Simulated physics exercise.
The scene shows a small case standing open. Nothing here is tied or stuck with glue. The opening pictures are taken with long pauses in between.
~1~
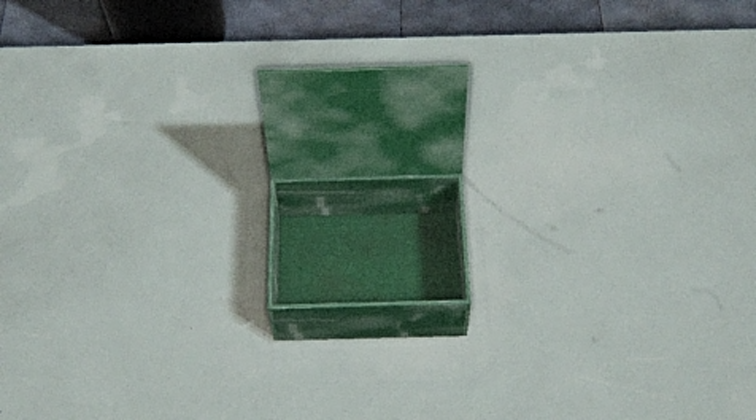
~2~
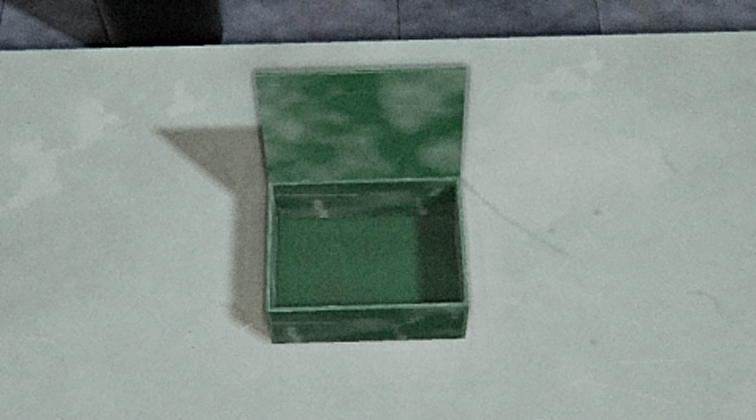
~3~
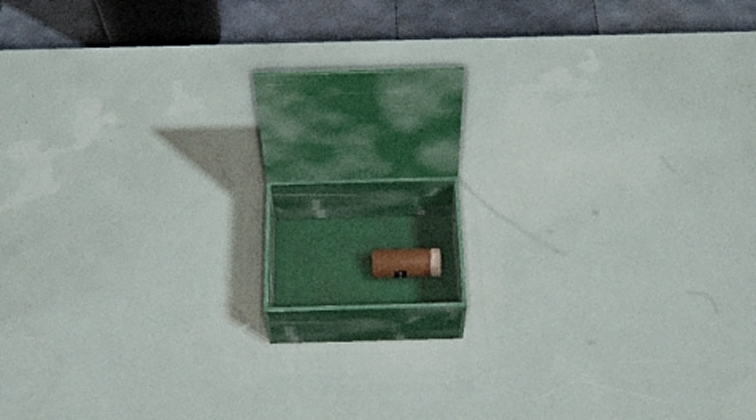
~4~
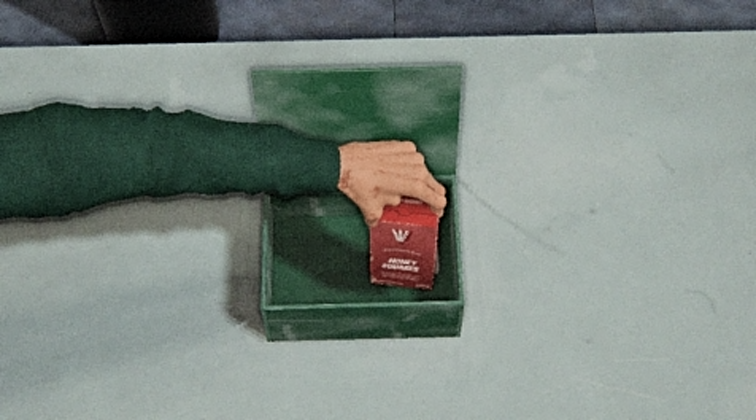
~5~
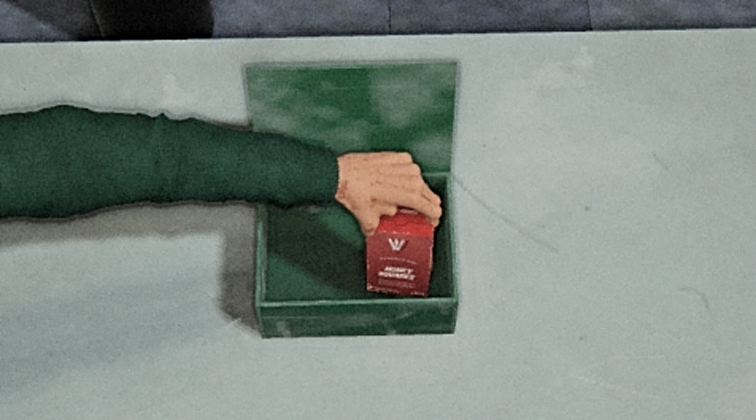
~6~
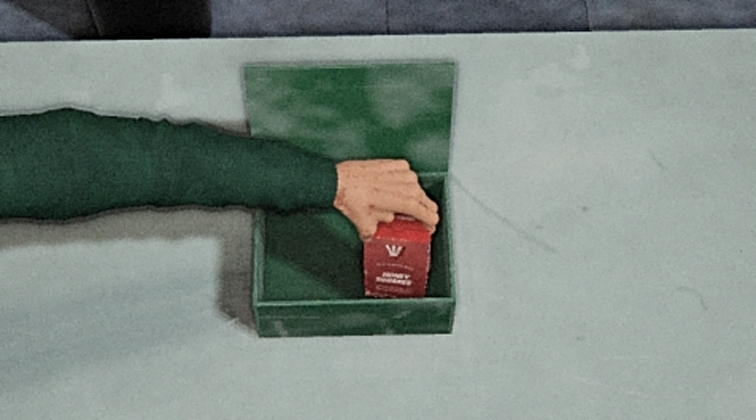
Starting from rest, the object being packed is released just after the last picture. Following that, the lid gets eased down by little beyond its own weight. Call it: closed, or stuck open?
Stuck open.
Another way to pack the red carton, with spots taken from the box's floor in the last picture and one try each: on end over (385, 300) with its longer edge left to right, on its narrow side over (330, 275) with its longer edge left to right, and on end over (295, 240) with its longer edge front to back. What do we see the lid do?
Try one: Not closed. Try two: Closed. Try three: Not closed.
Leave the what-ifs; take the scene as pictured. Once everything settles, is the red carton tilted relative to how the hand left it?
In the end, it keeps its orientation.
Then, 1.10 s after the last picture, lid starting down; red carton slid a little near (397, 270).
Then, 1.60 s after the last picture, lid 58° above the rim; red carton slid a little near (397, 270).
Then, 2.60 s after the last picture, lid 32° above the rim; red carton slid a little near (397, 270).
At rest, lid 32° above the rim; moved from the start, red carton; brown shaker in place. Seen from the same camera at the end, red carton near (397, 270).
